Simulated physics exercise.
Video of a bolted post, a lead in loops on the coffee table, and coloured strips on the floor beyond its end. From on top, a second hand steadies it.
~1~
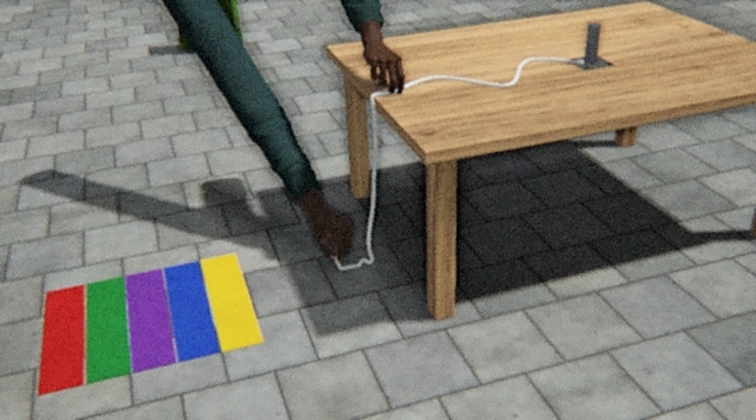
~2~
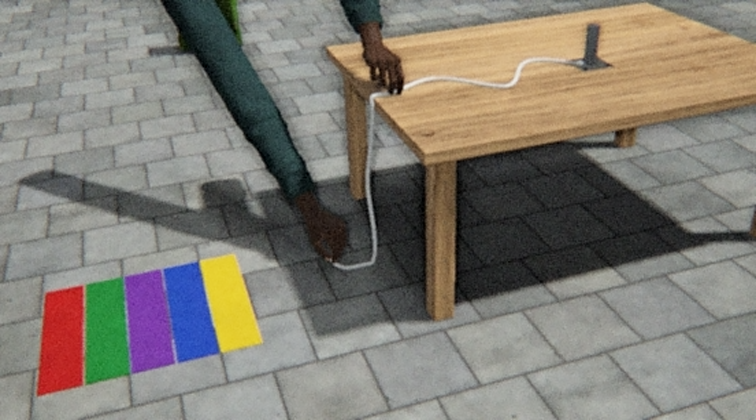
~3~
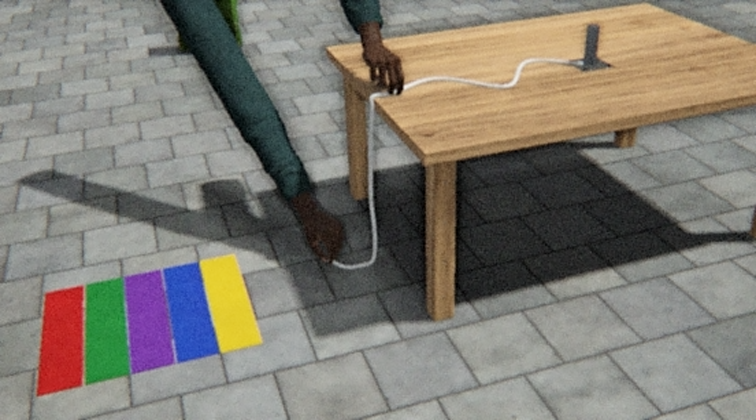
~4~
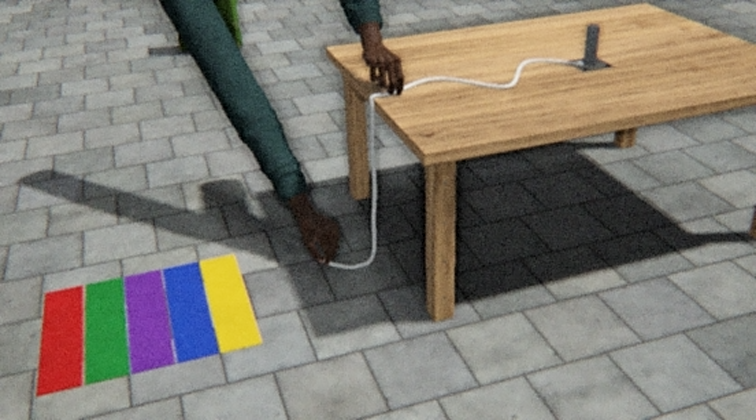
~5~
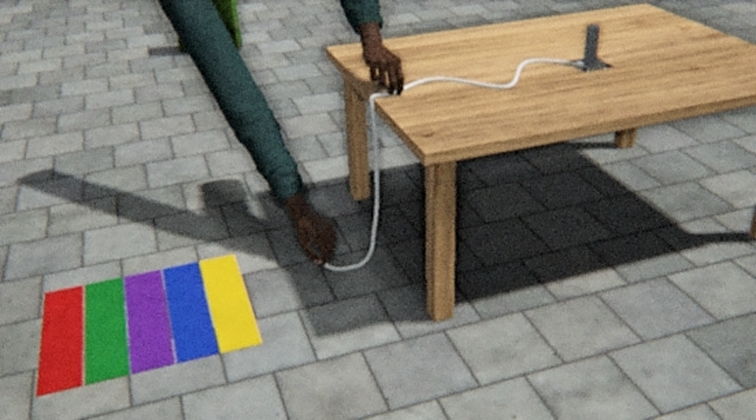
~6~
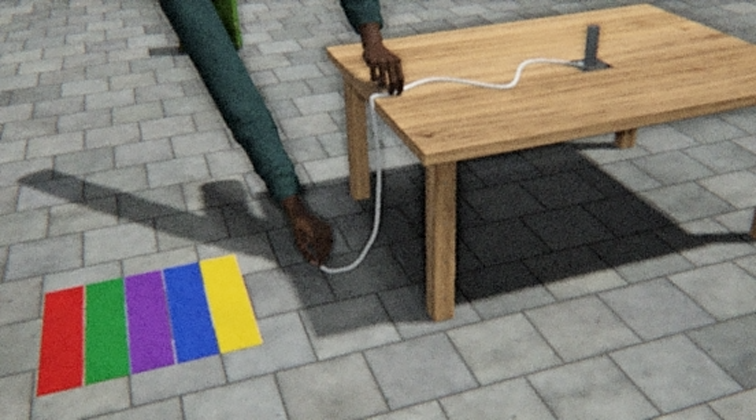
A dark-skinned hand low beside a wooden table drew the end of a white cord slightly left, toward coloured strips on the paving, while the other hand stayed at the table's edge.
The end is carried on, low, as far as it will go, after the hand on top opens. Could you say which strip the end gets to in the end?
It gets to the purple strip.
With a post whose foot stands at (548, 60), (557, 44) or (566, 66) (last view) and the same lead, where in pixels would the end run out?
It works out at around (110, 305), (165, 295) and (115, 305) for the three tries.
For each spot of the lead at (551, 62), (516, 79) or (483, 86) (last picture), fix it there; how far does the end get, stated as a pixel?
Estimated pixels in sequence: (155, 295), (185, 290) and (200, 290).
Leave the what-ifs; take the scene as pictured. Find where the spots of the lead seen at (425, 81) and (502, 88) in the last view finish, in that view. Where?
Point one to (378, 97), point two to (457, 85).
A little later, end near (203, 287); over blue.
Next, end near (166, 295); over blue.
When it is tight, end near (143, 300); over purple. Over purple.
